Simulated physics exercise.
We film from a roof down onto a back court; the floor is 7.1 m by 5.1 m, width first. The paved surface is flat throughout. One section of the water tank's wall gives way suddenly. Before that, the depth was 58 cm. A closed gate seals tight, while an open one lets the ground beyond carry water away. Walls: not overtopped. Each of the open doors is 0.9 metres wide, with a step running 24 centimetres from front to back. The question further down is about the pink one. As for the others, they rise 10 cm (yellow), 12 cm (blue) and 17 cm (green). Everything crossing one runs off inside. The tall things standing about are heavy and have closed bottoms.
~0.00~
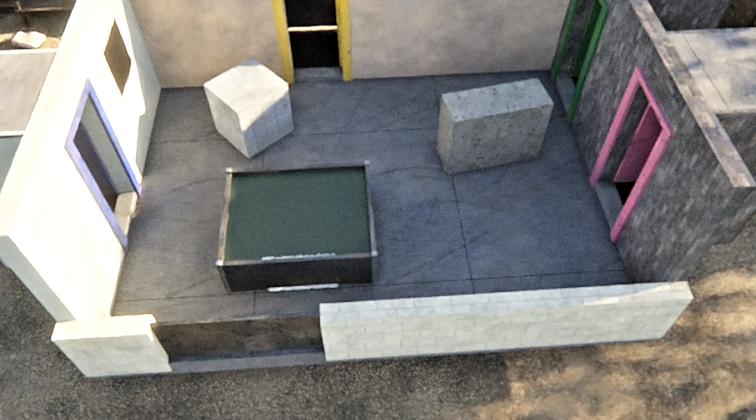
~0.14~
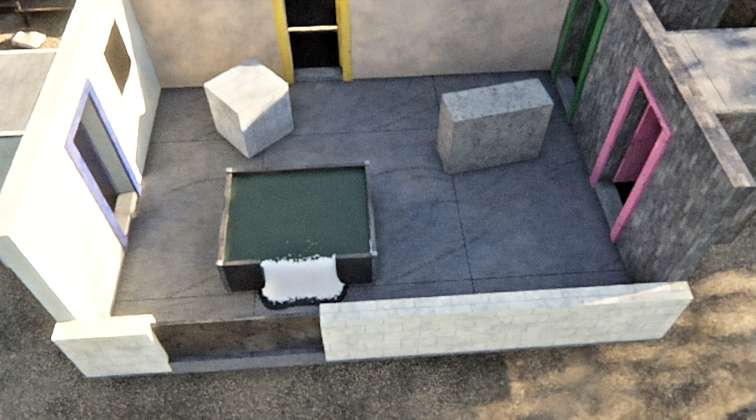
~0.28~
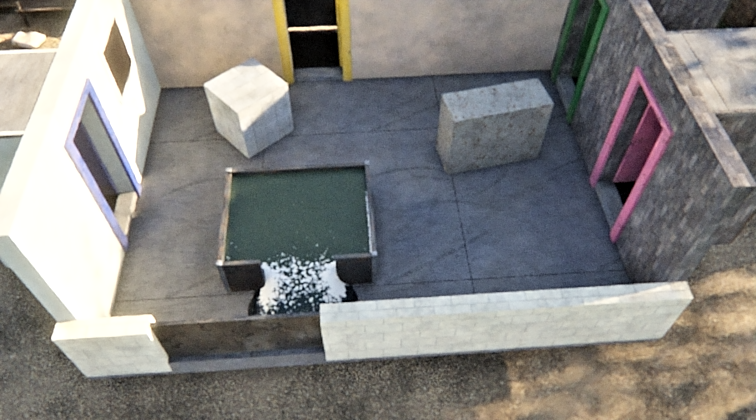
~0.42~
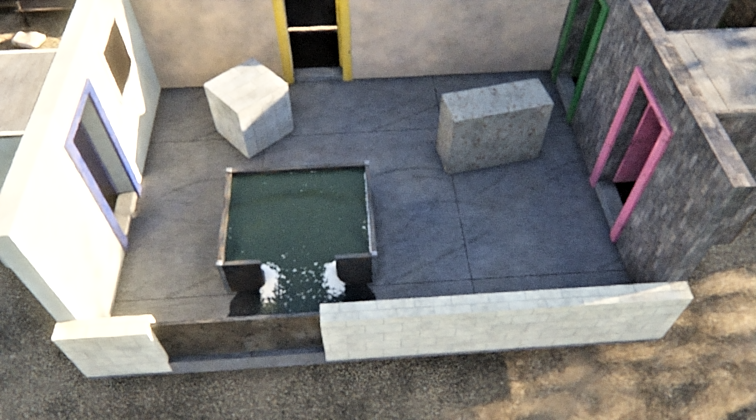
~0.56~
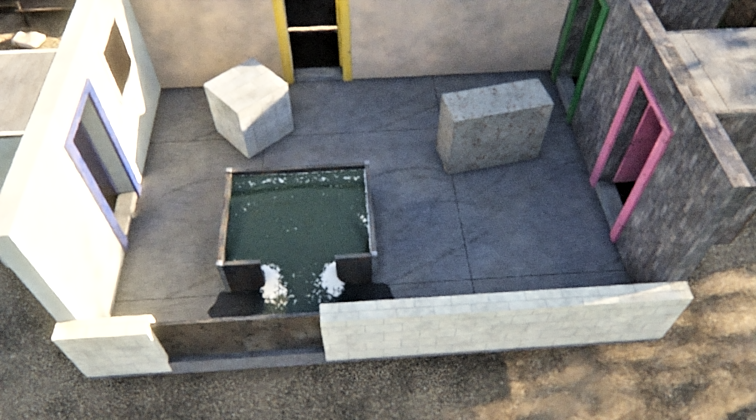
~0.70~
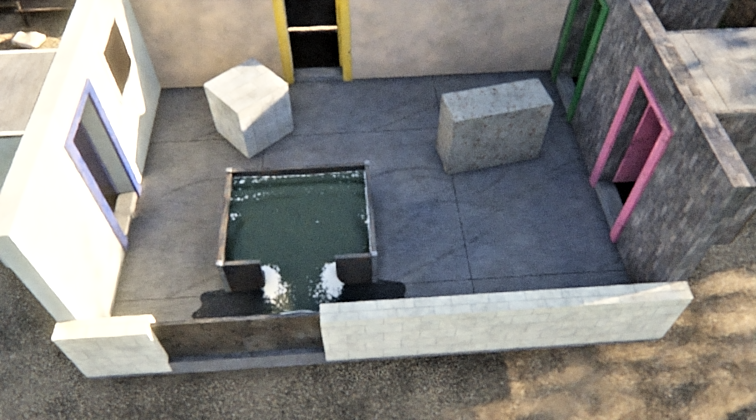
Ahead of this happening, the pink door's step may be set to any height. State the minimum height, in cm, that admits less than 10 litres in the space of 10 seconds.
9.5 cm, roughly.
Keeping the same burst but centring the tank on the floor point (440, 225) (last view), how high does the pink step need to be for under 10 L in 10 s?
It must be around 8.0 cm tall.
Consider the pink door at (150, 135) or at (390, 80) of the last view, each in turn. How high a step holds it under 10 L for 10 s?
About 7.0 cm for the first and 5.5 cm for the second.
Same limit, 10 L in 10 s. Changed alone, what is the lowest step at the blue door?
At blue, roughly 6.0 cm.
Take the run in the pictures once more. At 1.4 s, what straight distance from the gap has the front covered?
I make it some 3.4 m.
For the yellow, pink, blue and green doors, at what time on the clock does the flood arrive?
Yellow at 4.5 s, pink at 2.4 s, blue at 1.8 s and green at 3.6 s.
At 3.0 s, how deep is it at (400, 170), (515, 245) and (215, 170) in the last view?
About 0, 3 and 2 cm respectively.
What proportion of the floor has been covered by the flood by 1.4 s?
Near 20 per cent of the open floor.
After 1.4 s water covers 20 % of the floor, deepest (44 cm) near (301, 325); it has not reached the pink door.
After 3.0 s water covers 50 % of the floor, deepest (26 cm) near (301, 325); 12 cm at the pink door, 0 litres in over its 16 cm step.
After 10.0 s water covers 100 % of the floor, deepest (8 cm) near (157, 110); 5 cm at the pink door, 0 litres in over its 16 cm step.
At the pink door as built, the water arrived by 2.4 s and peaked near 13 cm at 3.4 s.
With a step of 8.5 cm, 15 litres would have come in within the 10 s; with 11 cm, 4 litres. So under 10 litres takes about 9.5 cm.
